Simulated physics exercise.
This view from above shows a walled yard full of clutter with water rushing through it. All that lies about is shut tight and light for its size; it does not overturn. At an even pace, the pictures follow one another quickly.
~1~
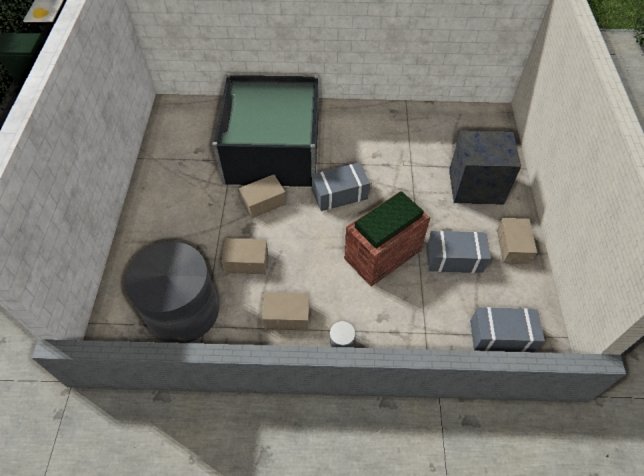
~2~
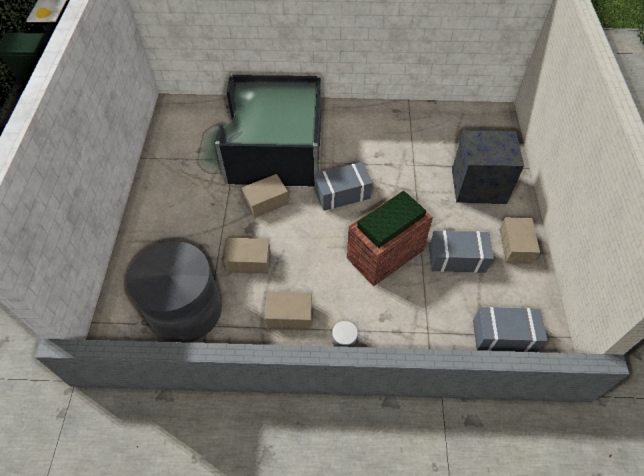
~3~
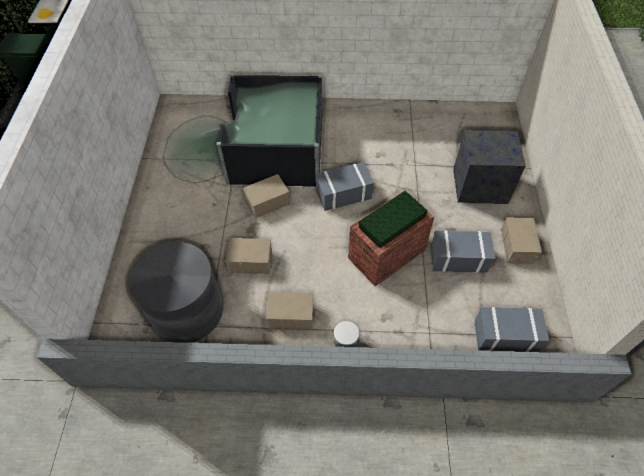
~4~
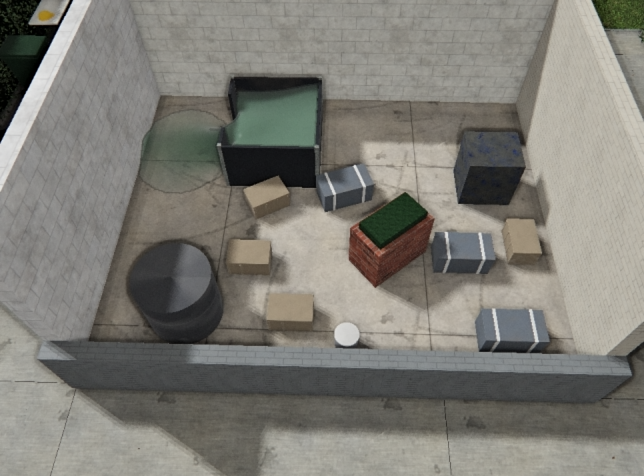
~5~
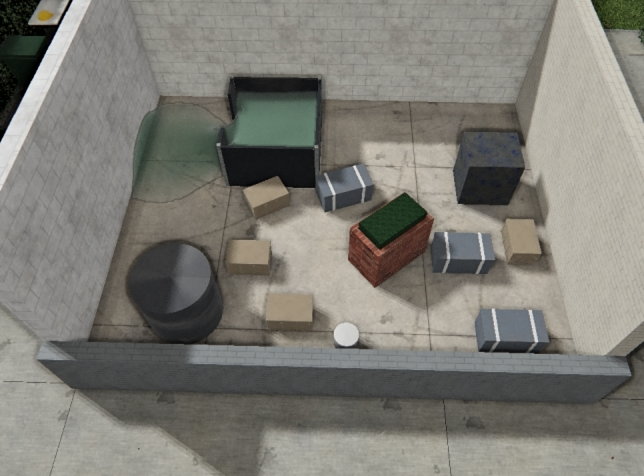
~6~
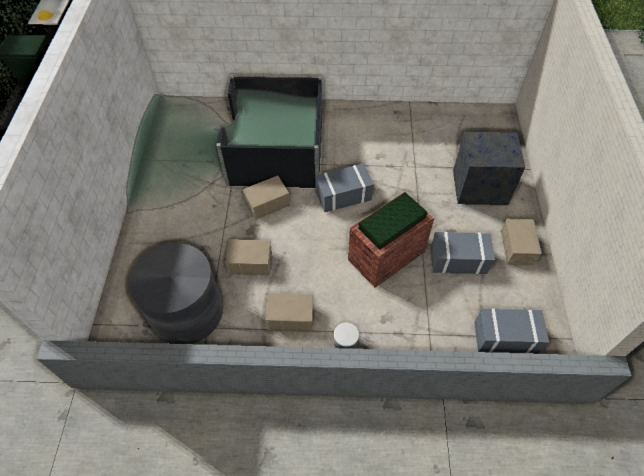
Green-tinted water pours from the open left side of a dark tank and spreads against the left wall.
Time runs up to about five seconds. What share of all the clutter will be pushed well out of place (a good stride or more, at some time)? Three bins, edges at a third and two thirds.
Portion: Beneath a third.
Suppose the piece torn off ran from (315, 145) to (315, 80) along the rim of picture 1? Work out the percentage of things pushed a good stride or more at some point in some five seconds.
Roughly 60 in a hundred.
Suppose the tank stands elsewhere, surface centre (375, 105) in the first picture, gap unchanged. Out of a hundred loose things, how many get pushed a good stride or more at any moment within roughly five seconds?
About 10 %.
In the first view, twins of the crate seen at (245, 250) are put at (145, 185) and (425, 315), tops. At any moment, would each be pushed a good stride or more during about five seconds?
Item by item: Driven off; remains in place.
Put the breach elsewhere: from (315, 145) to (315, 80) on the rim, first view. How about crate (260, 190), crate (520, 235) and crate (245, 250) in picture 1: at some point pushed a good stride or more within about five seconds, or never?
Results in order: Stayed within it / moved that far / stayed within it.
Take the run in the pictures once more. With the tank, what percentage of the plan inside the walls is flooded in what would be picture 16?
Near 30 in a hundred.
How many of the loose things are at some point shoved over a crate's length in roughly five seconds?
The total is 1.
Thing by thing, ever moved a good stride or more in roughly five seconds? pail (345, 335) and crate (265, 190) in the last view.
Going by the listed order, the first is beyond that distance and the second not displaced that much.
A moment on, 0 of 8 are well off their spots; 0 afloat.
Next, 0 of 8 are well off their spots; 0 afloat.
Later, 0 of 8 are well off their spots; 0 afloat.
In the end, 1 of 8 are well off their spots, and 1 have been at some point; 0 afloat.
